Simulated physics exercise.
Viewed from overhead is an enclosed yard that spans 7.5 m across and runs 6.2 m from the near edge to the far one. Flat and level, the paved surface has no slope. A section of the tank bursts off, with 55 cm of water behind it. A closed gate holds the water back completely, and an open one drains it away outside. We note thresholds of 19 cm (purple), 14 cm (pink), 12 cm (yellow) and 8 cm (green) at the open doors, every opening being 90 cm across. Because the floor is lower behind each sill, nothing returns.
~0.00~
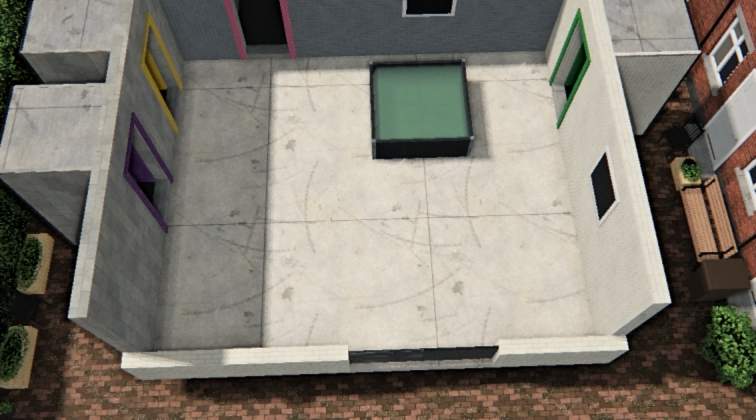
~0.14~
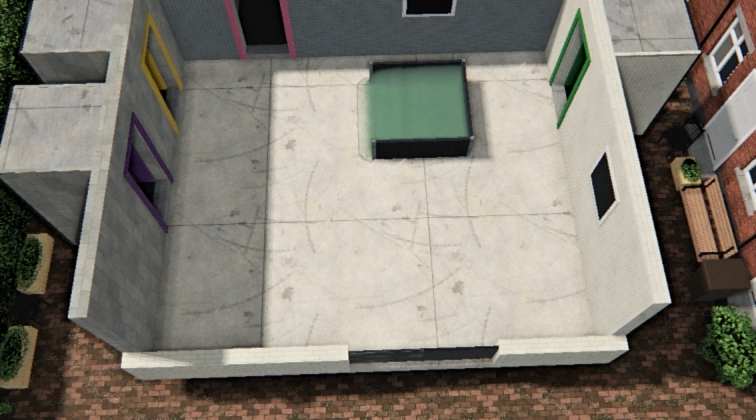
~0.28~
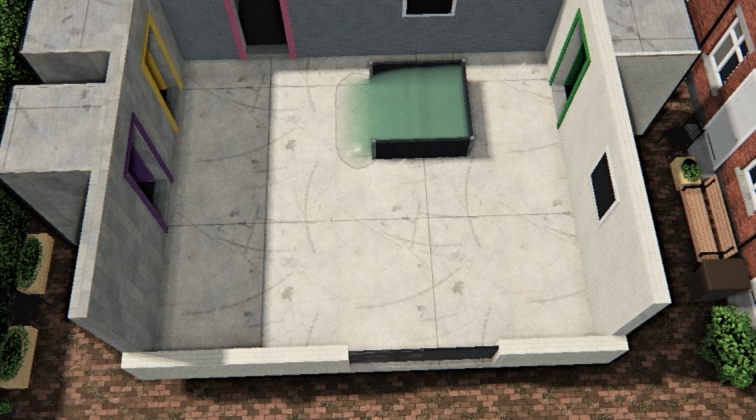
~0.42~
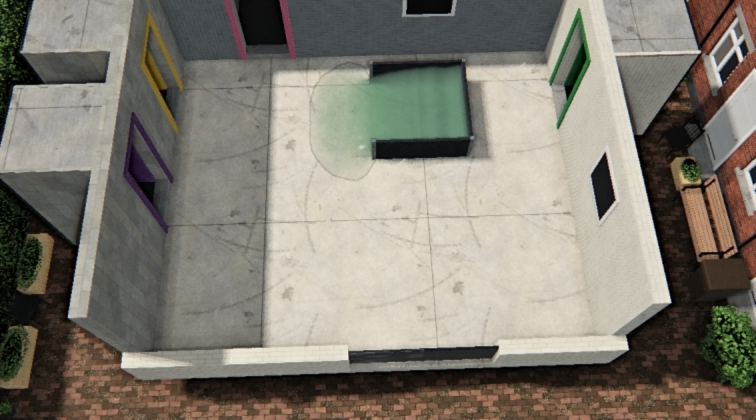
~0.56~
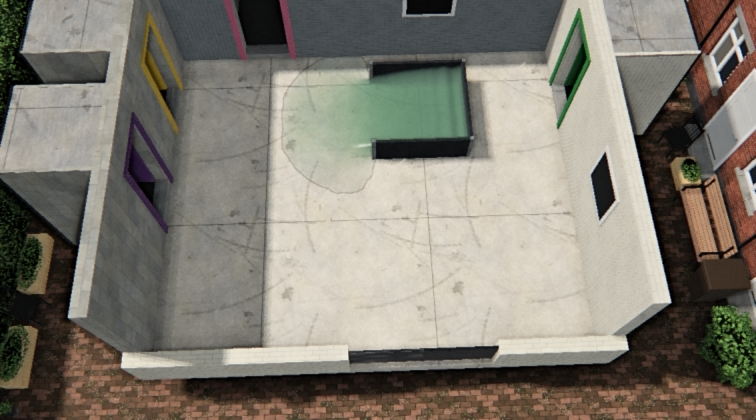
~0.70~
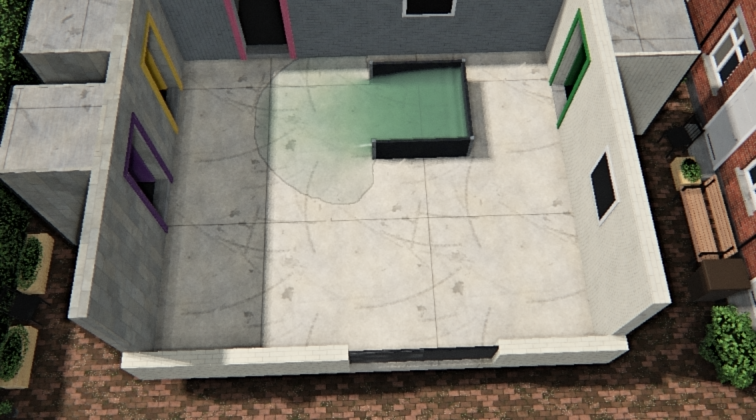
Walled yard with coloured doorways seen from above, green water pouring from a dark tank's left side and spreading across pale paving.
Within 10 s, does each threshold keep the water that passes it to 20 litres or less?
Watch the purple door: It will not outstrip the limit; watch the pink door: It will not outstrip the limit; watch the yellow door: It will outstrip the limit; watch the green door: It will not outstrip the limit.
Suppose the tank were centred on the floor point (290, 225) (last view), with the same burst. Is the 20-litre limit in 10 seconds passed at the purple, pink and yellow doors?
For the purple door, the amount is too high; for the pink door, the amount is acceptable; for the yellow door, the amount is acceptable.
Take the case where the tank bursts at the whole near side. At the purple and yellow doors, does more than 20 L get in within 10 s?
Purple: Within the limit; yellow: Within the limit.
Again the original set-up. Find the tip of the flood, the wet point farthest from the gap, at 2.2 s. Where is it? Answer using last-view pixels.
Somewhere about (166, 242).
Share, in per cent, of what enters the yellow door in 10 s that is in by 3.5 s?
About 85 per cent.
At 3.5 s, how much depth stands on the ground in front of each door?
Depths: Purple door 12 cm, pink door 8 cm, yellow door 20 cm, green door 0 cm.
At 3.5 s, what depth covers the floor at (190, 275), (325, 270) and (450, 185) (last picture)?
About 9, 0 and 0 cm.
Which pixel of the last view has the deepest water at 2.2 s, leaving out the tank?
Position: About (183, 78).
After 1.4 s water covers 30 % of the floor and is deepest (20 cm) near (361, 133); purple door not reached, pink door 10 cm at the sill, 0 L in, yellow door 17 cm at the sill, 0 L in, green door not reached.
After 2.2 s water covers 35 % of the floor and is deepest (32 cm) near (183, 78); purple door 16 cm at the sill, 0 L in, pink door 12 cm at the sill, 0 L in, yellow door 23 cm at the sill, 28 L in, green door not reached.
After 3.5 s water covers 40 % of the floor and is deepest (20 cm) near (179, 115); purple door 12 cm at the sill, 0 L in, pink door 8 cm at the sill, 0 L in, yellow door 20 cm at the sill, 87 L in, green door not reached.
After 6.0 s water covers 50 % of the floor and is deepest (14 cm) near (154, 361); purple door 6 cm at the sill, 0 L in, pink door 8 cm at the sill, 0 L in, yellow door 8 cm at the sill, 102 L in, green door not reached.
After 10.0 s water covers 80 % of the floor and is deepest (10 cm) near (580, 346); purple door 4 cm at the sill, 0 L in, pink door 3 cm at the sill, 0 L in, yellow door 3 cm at the sill, 102 L in, green door not reached.
